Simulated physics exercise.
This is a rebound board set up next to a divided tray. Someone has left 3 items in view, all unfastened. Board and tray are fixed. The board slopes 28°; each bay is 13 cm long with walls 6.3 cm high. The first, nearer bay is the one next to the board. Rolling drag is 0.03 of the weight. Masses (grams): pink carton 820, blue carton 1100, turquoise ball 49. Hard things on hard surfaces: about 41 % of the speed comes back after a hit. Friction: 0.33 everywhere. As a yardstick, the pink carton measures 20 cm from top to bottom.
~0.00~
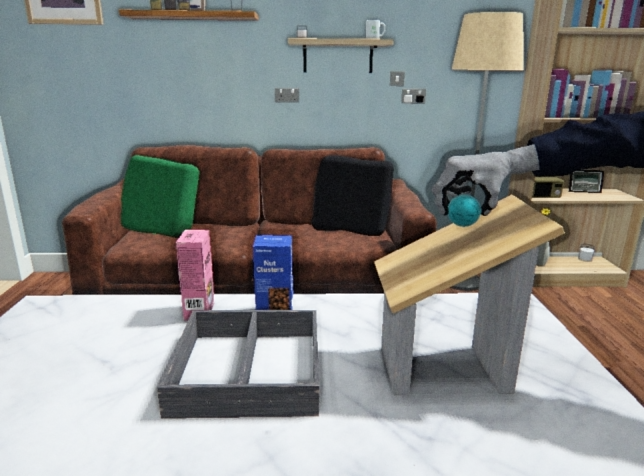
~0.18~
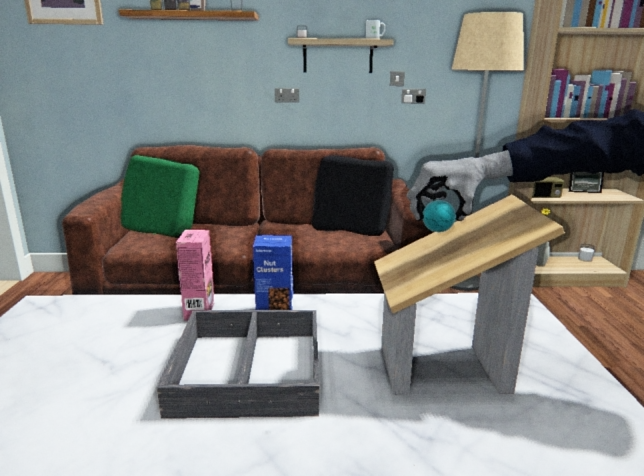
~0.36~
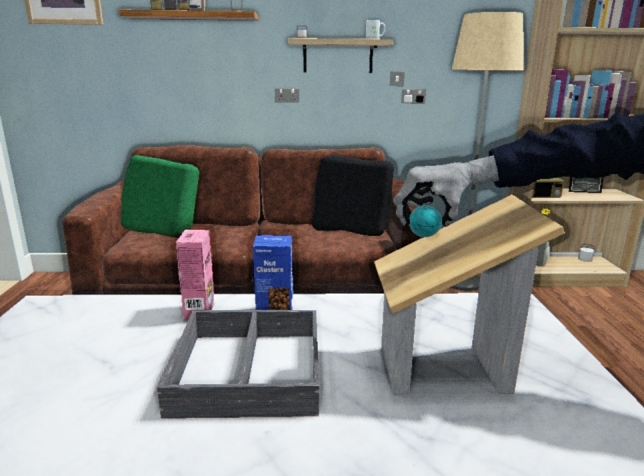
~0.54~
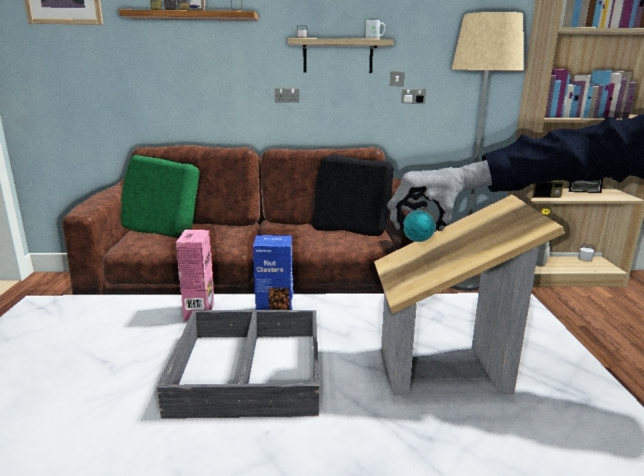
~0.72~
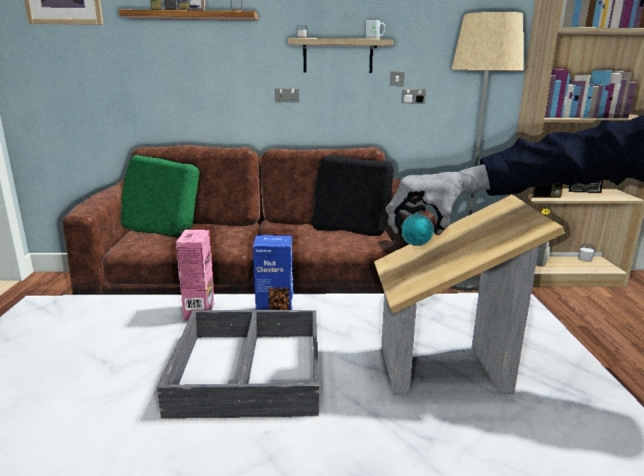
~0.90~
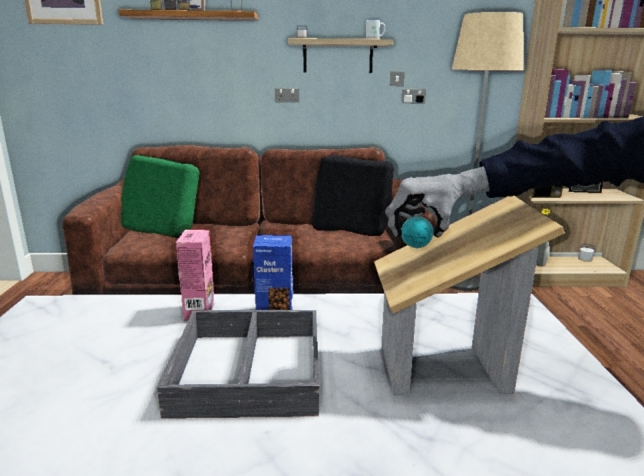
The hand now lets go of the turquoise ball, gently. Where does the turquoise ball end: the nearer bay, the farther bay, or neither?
Resting place: Outside the tray.
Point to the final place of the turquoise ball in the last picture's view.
At about (357, 358).
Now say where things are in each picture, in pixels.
In the first picture, 9 cm still to go; turquoise ball (464, 211); pink carton (197, 275).
In the second picture, 5 cm still to go; turquoise ball (439, 216); pink carton (197, 275).
In the third picture, 2 cm still to go; turquoise ball (425, 222); pink carton (197, 275).
In the fourth picture, 1 cm still to go; turquoise ball (419, 226); pink carton (197, 275).
In the fifth picture, poised above the slant; turquoise ball (417, 230); pink carton (197, 275).
In the sixth picture, poised above the slant; turquoise ball (417, 232); pink carton (197, 275).
After 1.30 s, turquoise ball near (350, 291).
After 1.50 s, turquoise ball near (361, 340).
In the end (2.3 s), it is outside the bays; the bystanders under 4 cm from the start. At the end, from the last picture's camera, turquoise ball near (357, 358).
